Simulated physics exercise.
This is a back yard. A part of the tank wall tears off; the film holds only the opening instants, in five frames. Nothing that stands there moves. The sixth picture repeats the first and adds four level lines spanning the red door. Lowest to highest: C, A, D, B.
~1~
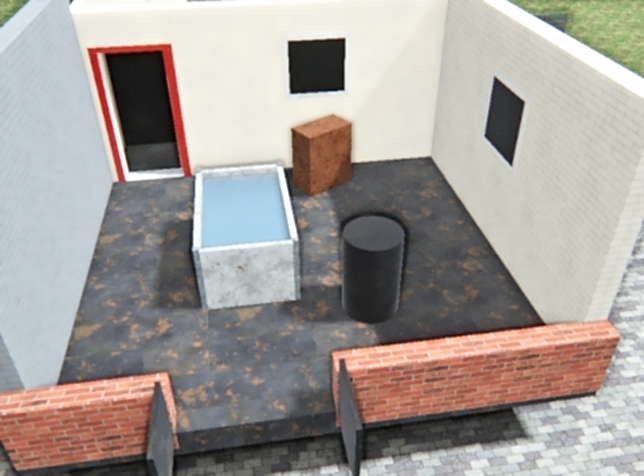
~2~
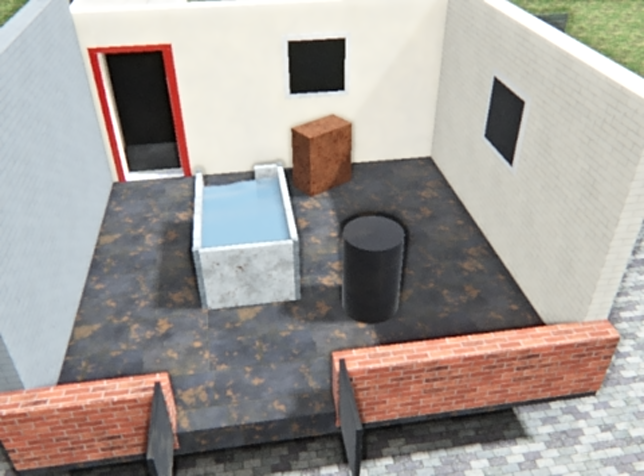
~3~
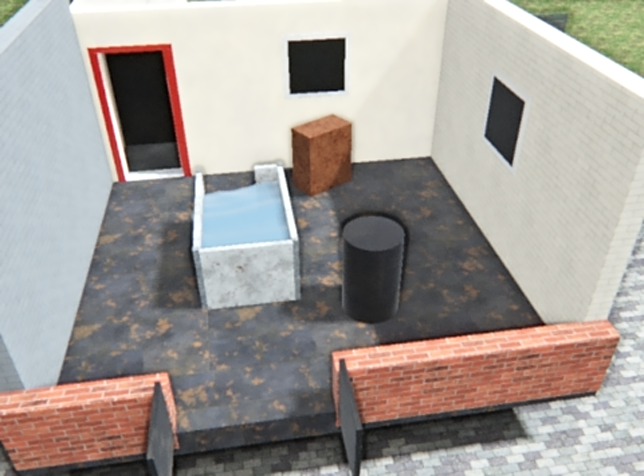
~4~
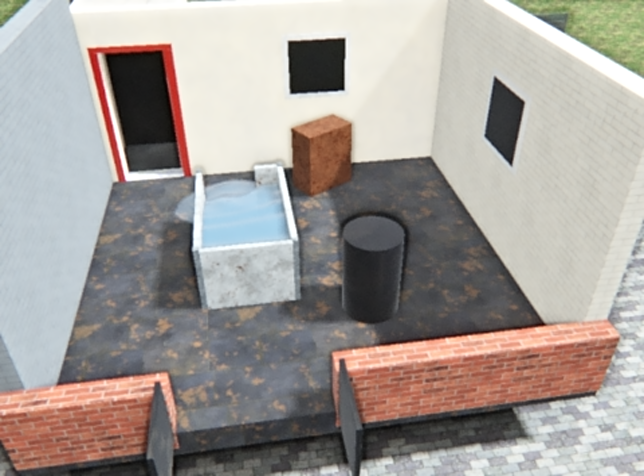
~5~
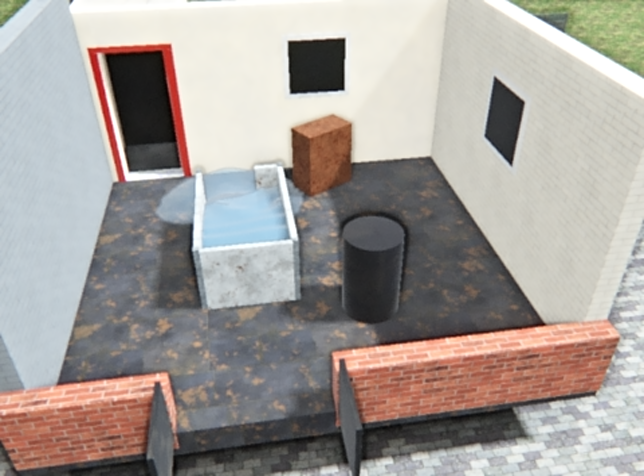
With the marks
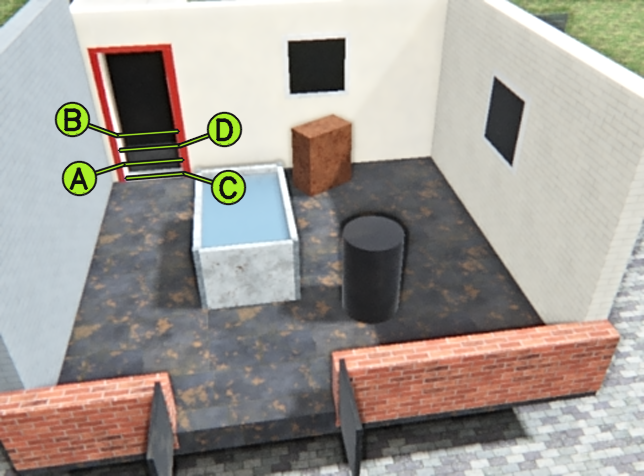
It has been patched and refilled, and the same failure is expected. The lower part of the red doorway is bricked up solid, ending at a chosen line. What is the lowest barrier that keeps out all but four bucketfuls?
The answer is height A.
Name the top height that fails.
It is C.
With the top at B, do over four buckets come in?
No.
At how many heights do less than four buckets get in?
Three.
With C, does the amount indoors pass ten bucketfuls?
Yes, clearly.
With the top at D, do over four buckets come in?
No, that is safe.
On the marked copy, A at (153, 162); B at (147, 133); C at (155, 175); D at (150, 148); from the bottom up C, A, D, B.
Choosing A, a splash gets over, under a bucket.
Choosing B, nothing gets over.
Choosing C, some 20 bucketfuls get in.
Choosing D, nothing gets over.
